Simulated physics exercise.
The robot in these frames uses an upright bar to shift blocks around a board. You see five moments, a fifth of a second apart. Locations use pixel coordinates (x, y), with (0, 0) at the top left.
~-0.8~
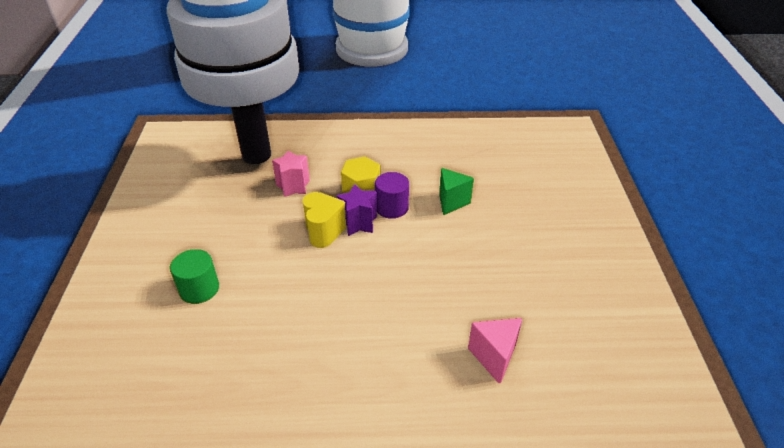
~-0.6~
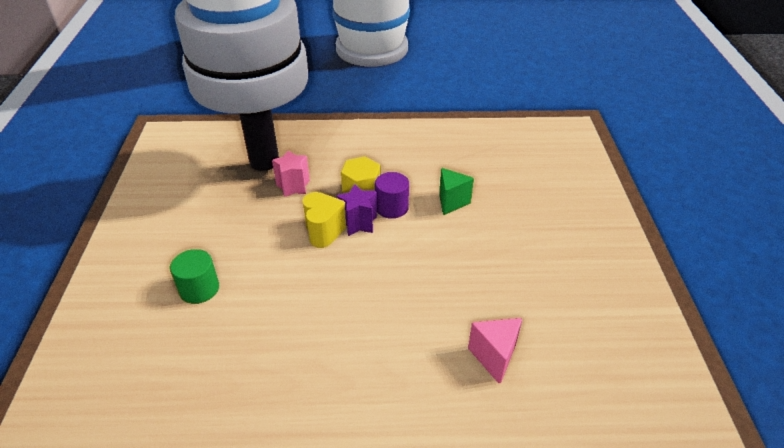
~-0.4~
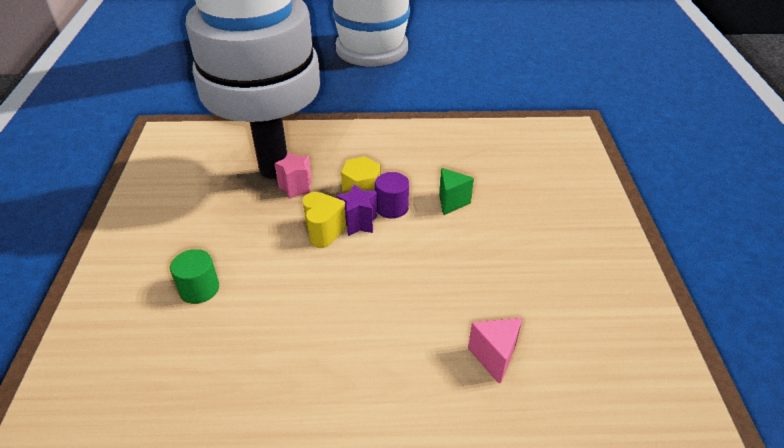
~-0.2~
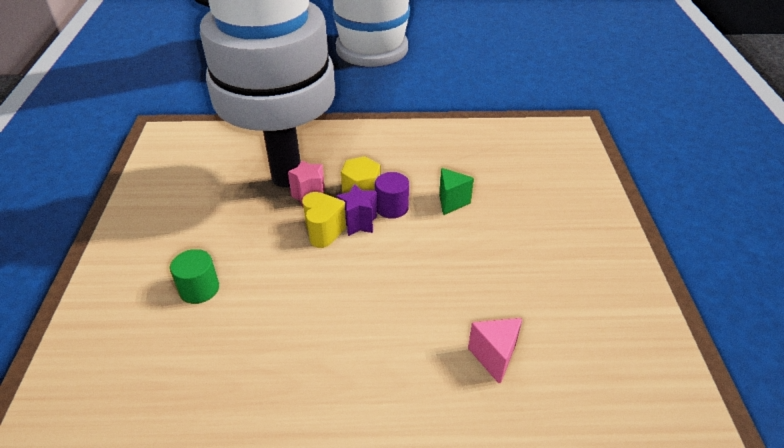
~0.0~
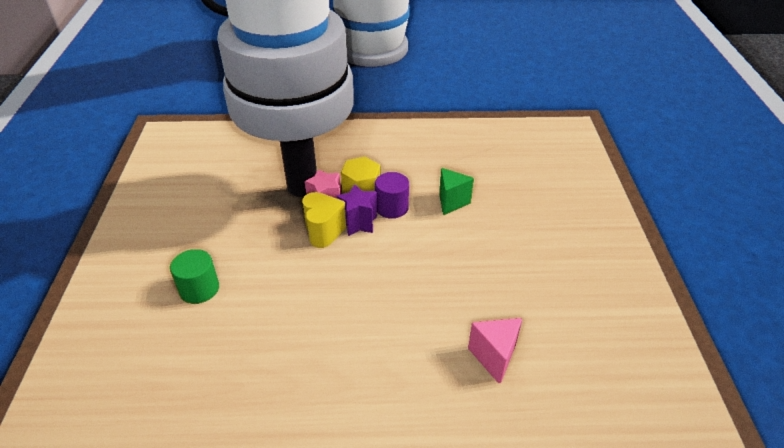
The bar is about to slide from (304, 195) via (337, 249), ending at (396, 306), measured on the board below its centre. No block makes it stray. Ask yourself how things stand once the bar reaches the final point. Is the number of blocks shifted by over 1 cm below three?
It seems not.
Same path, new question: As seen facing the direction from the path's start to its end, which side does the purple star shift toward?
Shifted left.
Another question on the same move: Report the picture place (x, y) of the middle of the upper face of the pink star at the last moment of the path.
The top centre is at (360, 211).
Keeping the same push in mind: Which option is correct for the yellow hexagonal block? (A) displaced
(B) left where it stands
The one that fits is B, left where it stands.
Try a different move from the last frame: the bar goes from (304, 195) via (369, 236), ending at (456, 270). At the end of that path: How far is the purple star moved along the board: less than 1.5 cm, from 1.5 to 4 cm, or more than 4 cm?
Once the path is done, the purple star lies more than 4 cm from its present place.
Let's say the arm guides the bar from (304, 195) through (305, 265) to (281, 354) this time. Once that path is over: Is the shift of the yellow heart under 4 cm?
I believe not.
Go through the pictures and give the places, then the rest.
In the first picture, lower end of the bar (257, 156), tops of blocks, yellow heart (321, 206), pink star (290, 161), purple star (357, 197), yellow hexagonal block (361, 168).
In the second picture, bar (265, 162), blocks as before.
In the third picture, bar (274, 170), pink star (293, 162).
In the fourth picture, bar (287, 178), pink star (307, 171).
In the fifth picture, bar (303, 187), yellow heart (321, 206), pink star (324, 180), purple star (357, 197), yellow hexagonal block (361, 168).
On the path given first. One third of the way, bar (323, 223); yellow heart (335, 231); pink star (352, 201), turned 45° anticlockwise; purple star (384, 204), turned 25° anticlockwise.
Two thirds of the way, bar (353, 261); yellow heart (363, 275), turned 10° clockwise; pink star (360, 211), turned 80° anticlockwise; purple star (395, 205), turned 40° anticlockwise.
At the end, bar (396, 298); yellow heart (378, 314), turned 80° clockwise; pink star (360, 211), turned 80° anticlockwise; purple star (395, 205), turned 40° anticlockwise; yellow hexagonal block not moved.
